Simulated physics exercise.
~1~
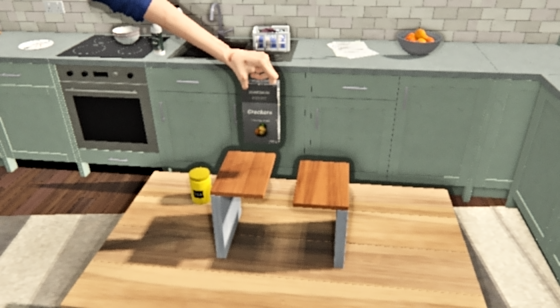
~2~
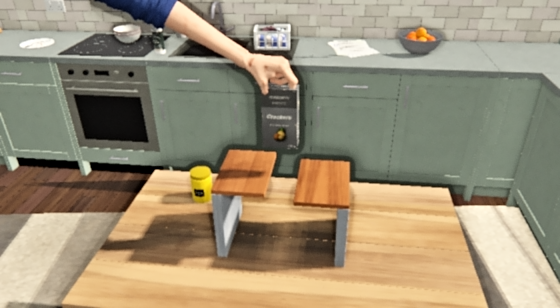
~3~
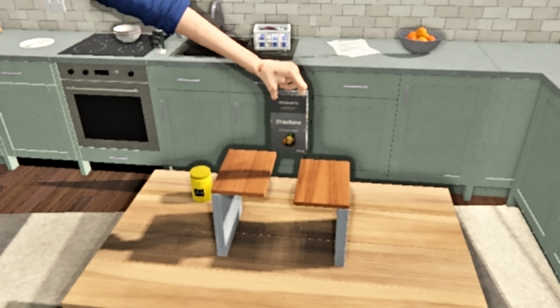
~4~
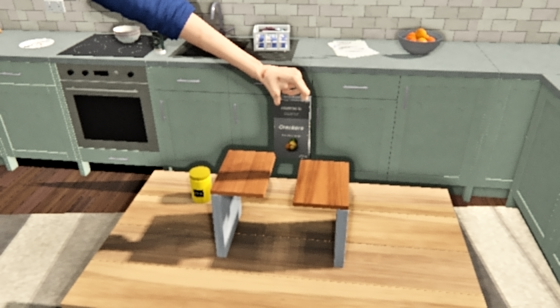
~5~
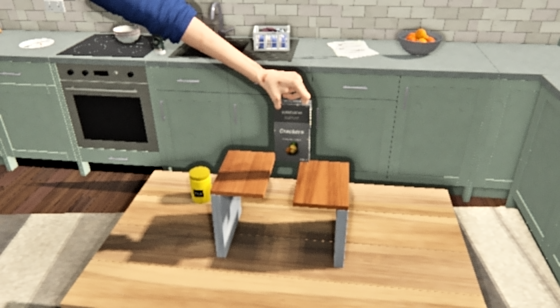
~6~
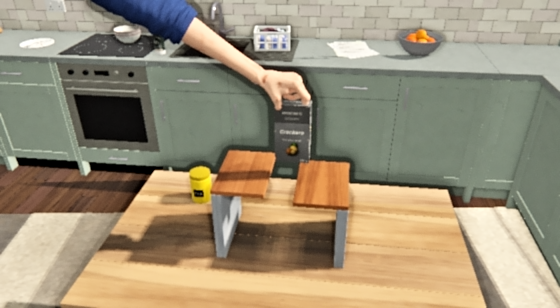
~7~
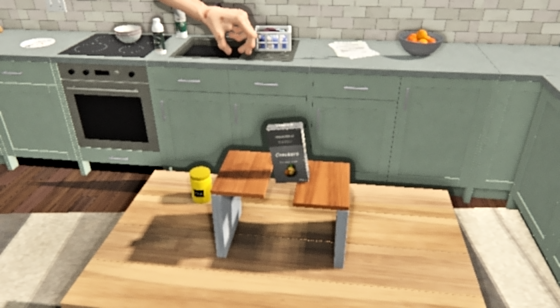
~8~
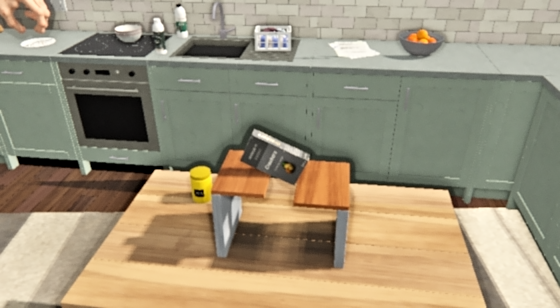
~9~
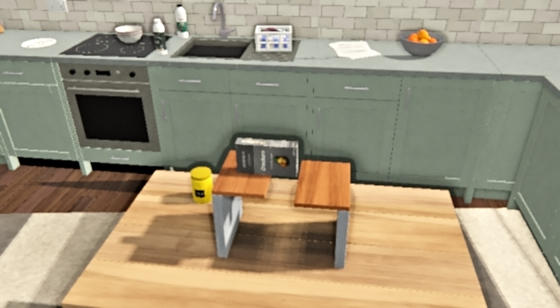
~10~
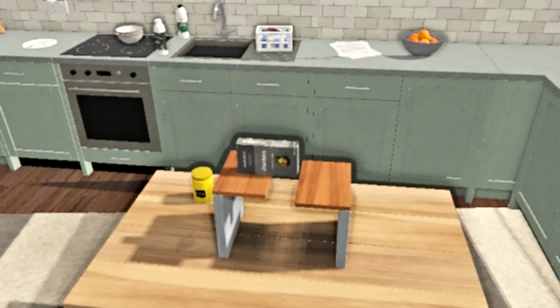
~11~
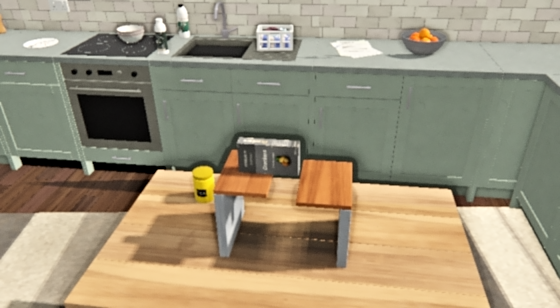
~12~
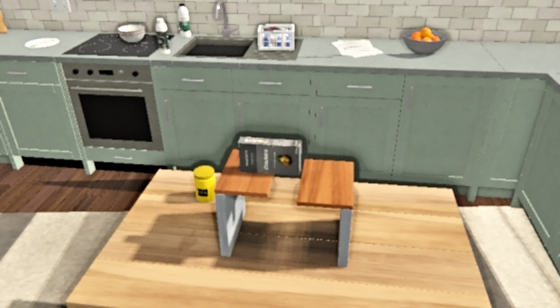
Grey packet released by a hand above two wooden-topped supports, tipping left and coming to rest on its side, beside a yellow jar.
